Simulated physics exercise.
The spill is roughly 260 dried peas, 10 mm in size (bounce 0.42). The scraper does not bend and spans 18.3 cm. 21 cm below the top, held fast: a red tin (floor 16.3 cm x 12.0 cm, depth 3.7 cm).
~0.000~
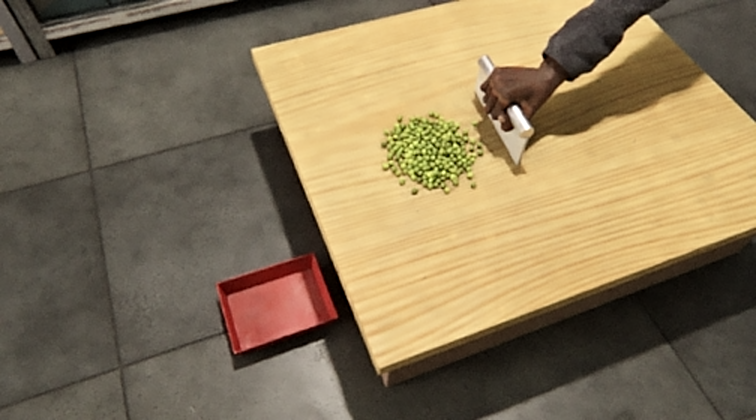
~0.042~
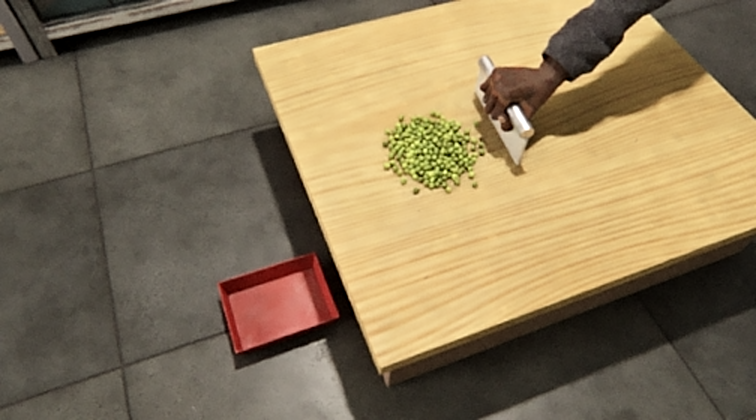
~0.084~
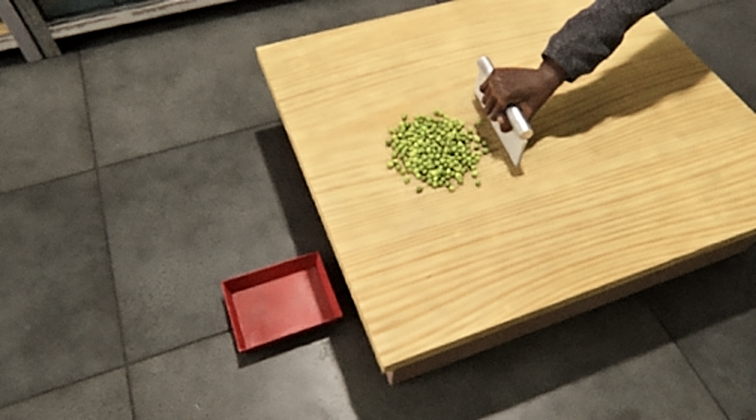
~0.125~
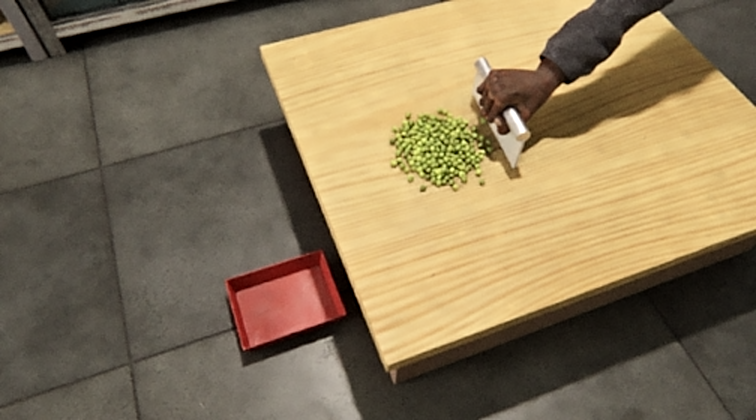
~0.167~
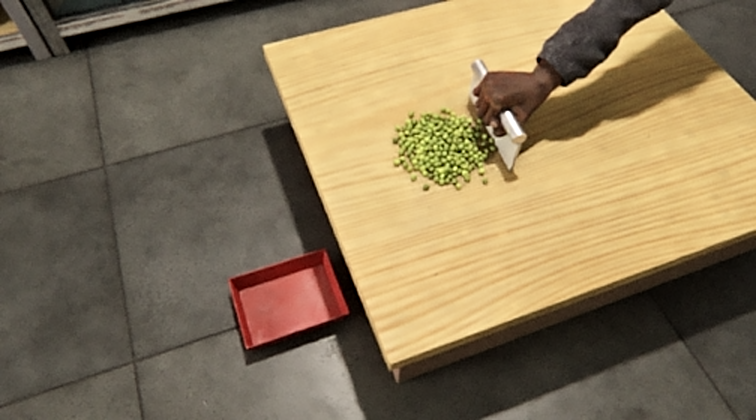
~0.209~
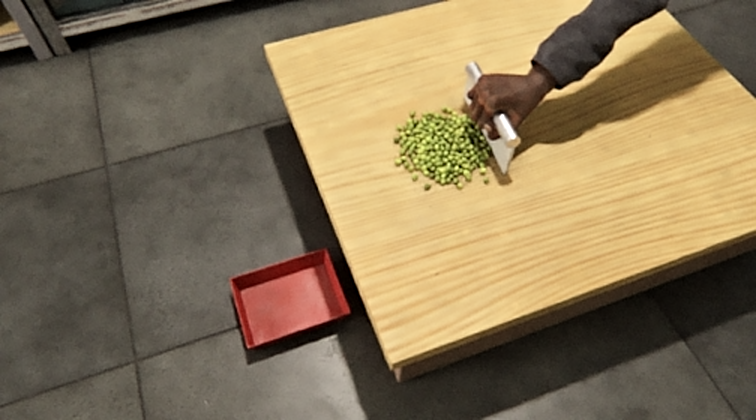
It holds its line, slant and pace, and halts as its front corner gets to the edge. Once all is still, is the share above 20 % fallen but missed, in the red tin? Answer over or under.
Fallen but missed: Over; in the red tin: Over.
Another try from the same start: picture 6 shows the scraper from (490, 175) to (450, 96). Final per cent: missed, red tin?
Missed 35, red tin 30.
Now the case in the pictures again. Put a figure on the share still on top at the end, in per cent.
Roughly 35 per cent.
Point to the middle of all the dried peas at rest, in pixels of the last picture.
At about (301, 255).
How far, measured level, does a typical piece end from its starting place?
About 30 cm.
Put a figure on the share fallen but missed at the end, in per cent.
About 30 per cent.
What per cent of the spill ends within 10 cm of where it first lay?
About 10 per cent.
After 0.59 s, scraper 19 cm from its start, spill 21 cm wide; still on top 100 %.
After 0.98 s, scraper 32 cm from its start, spill 27 cm wide; off the edge, not caught 5 %, still on top 95 %.
Then, at 1.30 s, scraper 35 cm from its start, spill 28 cm wide; red tin 40 %, off the edge, not caught 30 %, still on top 35 %.
In the end, at 2.3 s, red tin 40 %, fallen but missed 30 %, still on top 35 %.
